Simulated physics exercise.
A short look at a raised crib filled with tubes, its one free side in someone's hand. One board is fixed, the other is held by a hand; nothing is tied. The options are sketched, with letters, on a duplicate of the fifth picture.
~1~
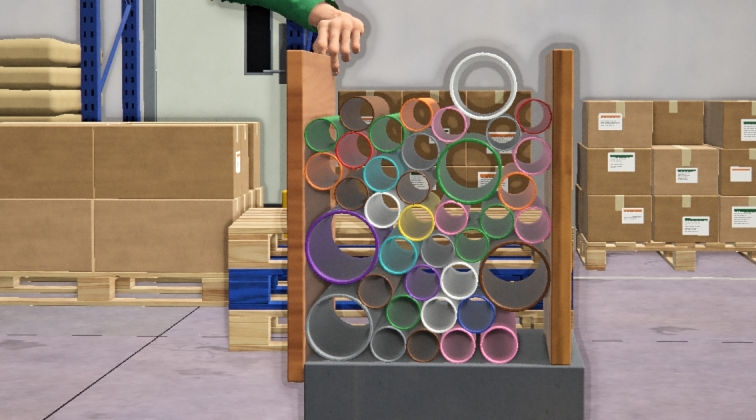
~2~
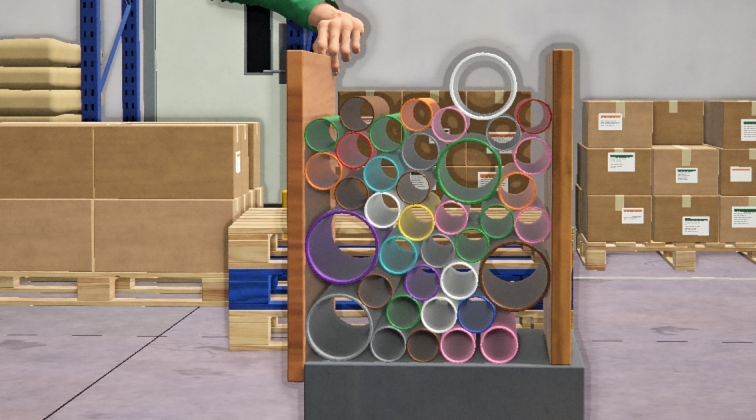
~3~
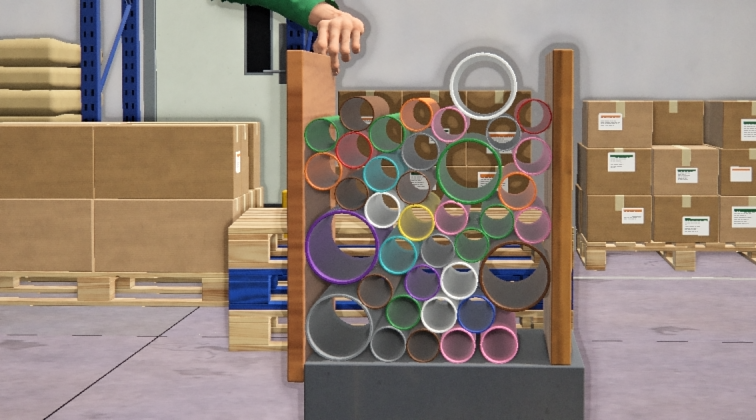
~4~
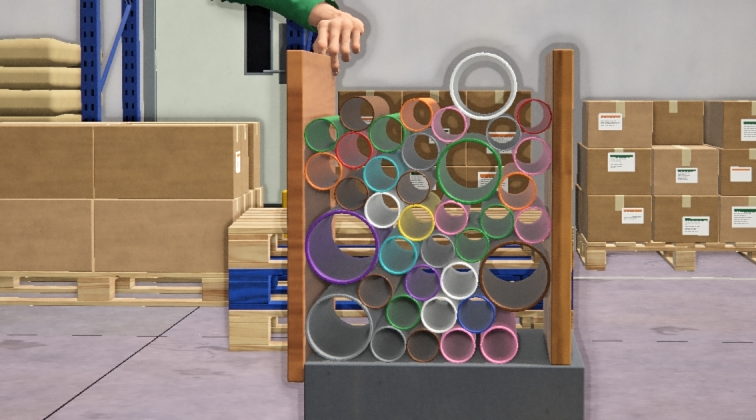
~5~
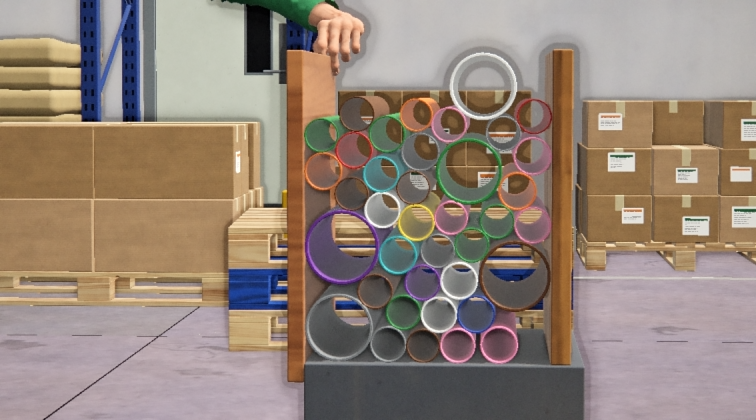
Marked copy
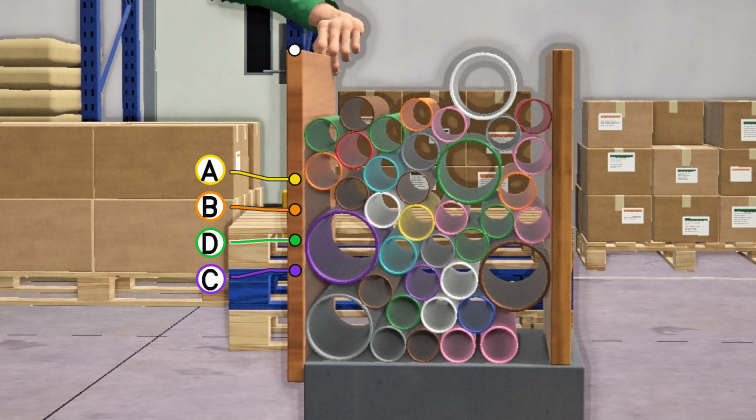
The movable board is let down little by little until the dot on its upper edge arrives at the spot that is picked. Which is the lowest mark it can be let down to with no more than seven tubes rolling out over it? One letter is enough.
The last mark within the limit is B.
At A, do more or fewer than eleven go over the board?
Fewer than eleven.
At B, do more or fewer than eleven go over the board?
It loses fewer than eleven.
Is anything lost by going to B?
Yes, at B.
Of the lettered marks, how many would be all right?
The number is two.
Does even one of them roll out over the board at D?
At D: Yes.
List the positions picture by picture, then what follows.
A white tube (382, 210); a pink tube (532, 225); an orange tube (324, 171), in the first picture.
An orange tube (324, 171); a grey tube (504, 134), in the second picture.
Side board (313, 206), in the third picture.
A grey tube (339, 328); a blue tube (476, 314), in the fourth picture.
A white tube (459, 281); a white tube (382, 210); a pink tube (532, 225), in the fifth picture.
On the marked copy, A at (295, 180); B at (295, 210); C at (295, 270); D at (295, 240); the white dot at (295, 50).
With B. Early on, top of the board (304, 122).
Further on, top of the board (304, 205).
At the end, top of the board (304, 209), five out over the board.
As for the rest, A five out over the board; C more than seven out over the board; D more than seven out over the board.
